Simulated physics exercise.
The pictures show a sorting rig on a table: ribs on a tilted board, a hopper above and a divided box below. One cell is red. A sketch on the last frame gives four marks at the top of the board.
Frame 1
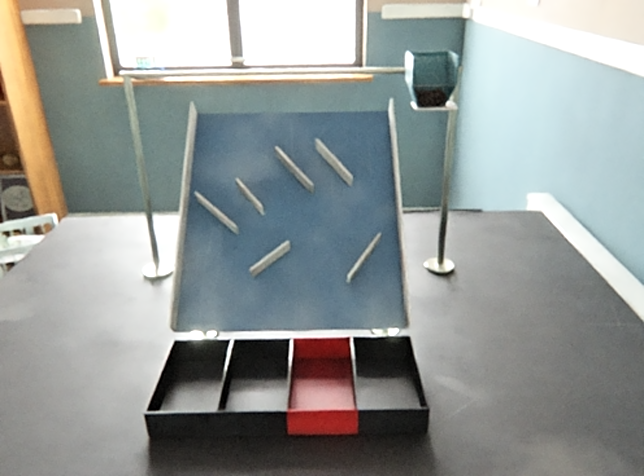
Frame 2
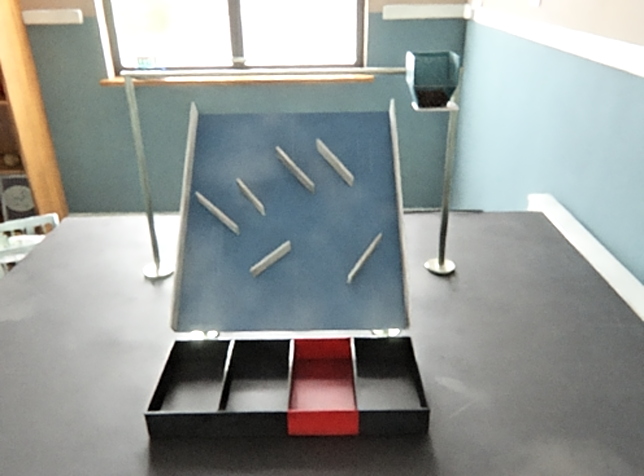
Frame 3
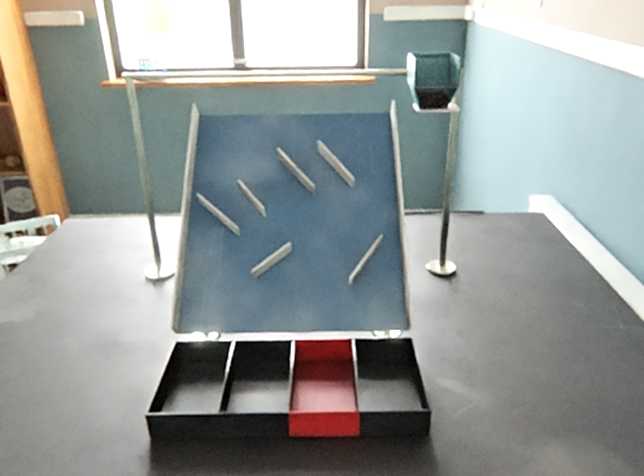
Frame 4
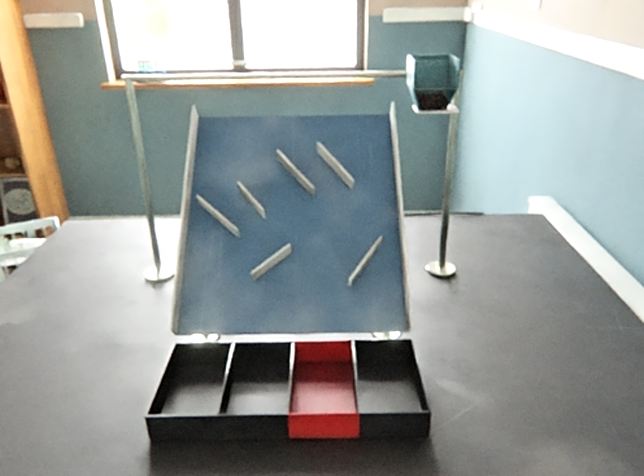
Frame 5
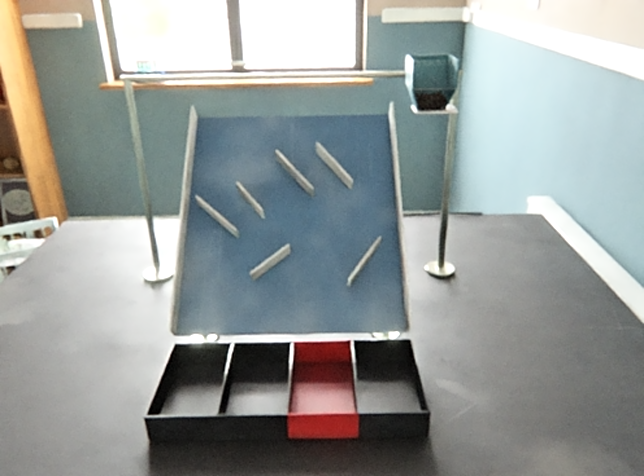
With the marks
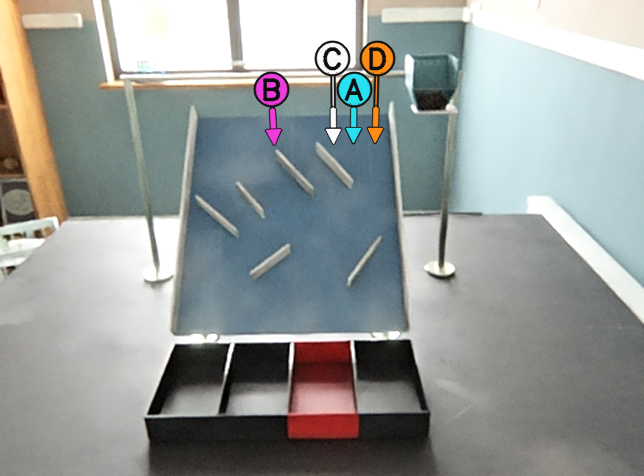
A tilted blue board with ribs stands above a divided box, and nothing moves.
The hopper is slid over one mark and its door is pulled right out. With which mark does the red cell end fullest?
B is best.
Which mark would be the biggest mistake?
C it is.
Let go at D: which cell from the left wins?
The fourth from the left.
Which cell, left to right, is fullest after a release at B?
It is the third one.
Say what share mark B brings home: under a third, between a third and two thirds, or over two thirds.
It is between a third and two thirds.
On the marked copy, mark A meets the board at (353, 137); mark B meets the board at (273, 139); mark C meets the board at (333, 138); mark D meets the board at (375, 137).
Choosing A, about a quarter in the red cell, about two thirds in other cells, a stray few outside the box.
Choosing B, about two thirds in the red cell, about a third in other cells.
Choosing C, a small part in the red cell, most in other cells, a stray few outside the box.
Choosing D, about a third in the red cell, about two thirds in other cells.
